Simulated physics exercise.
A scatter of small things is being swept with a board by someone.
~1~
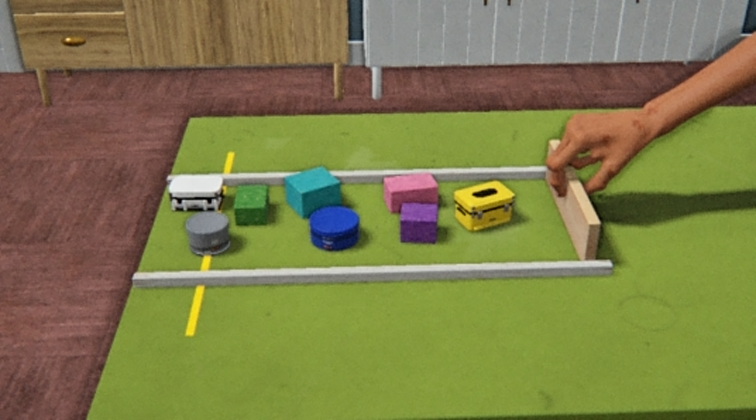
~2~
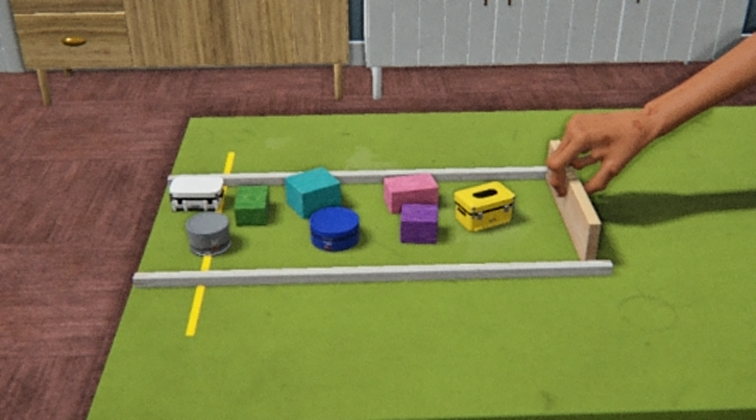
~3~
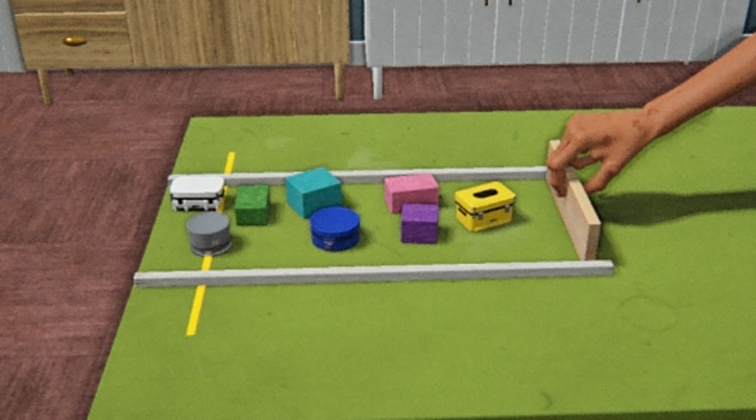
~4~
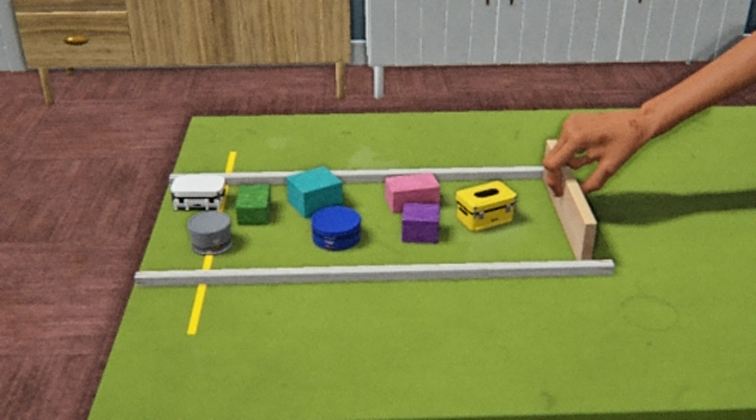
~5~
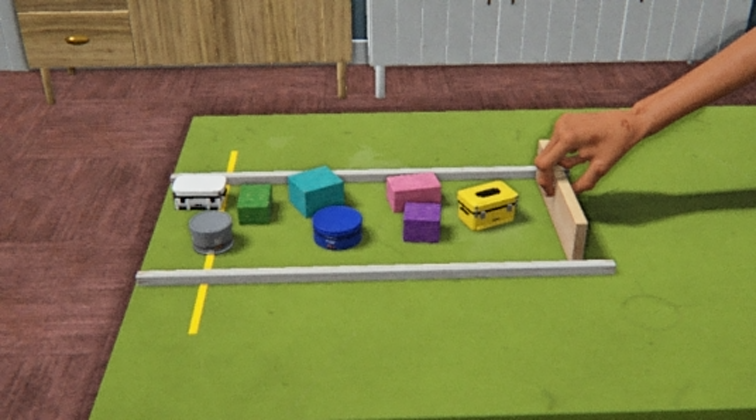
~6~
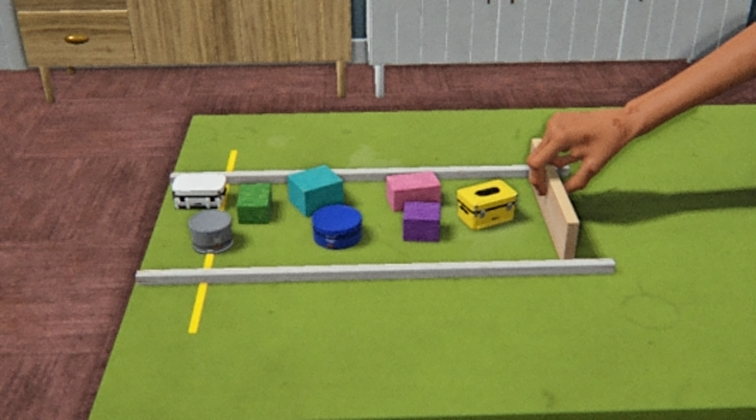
We see small boxes and round containers scattered between two pale rails on a green surface, a yellow stripe crossing at left, as a hand at right holds a wooden board still, then slides it slightly left toward them.
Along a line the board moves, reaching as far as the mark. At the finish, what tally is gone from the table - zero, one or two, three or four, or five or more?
The tally gone is three or four.
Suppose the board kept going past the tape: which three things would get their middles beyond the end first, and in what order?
Listed earliest first, they are the white case, then the green block, then the grey tin.
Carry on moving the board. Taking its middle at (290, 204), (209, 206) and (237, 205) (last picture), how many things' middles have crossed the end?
That makes 1, 5, 3.
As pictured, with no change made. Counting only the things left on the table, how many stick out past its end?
In total, 1 of them.
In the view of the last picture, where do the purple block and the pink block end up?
Around (194, 239) and around (197, 193).
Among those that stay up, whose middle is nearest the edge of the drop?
It would be the blue tub, I'd say.
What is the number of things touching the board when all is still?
It's 3 of them.
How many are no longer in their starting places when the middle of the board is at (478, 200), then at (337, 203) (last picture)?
Moved so far: 2, then 7.
A little later, none off yet; white case at rest near (200, 192); grey tin at rest near (212, 232); green block at rest near (255, 203).
Next, none off yet; white case shifted a little near (182, 190); grey tin at rest near (212, 232); green block shifted about its own width near (219, 202).
When it is over, the number that fall off is three or four; down, turquoise block, green block, grey tin and white case.
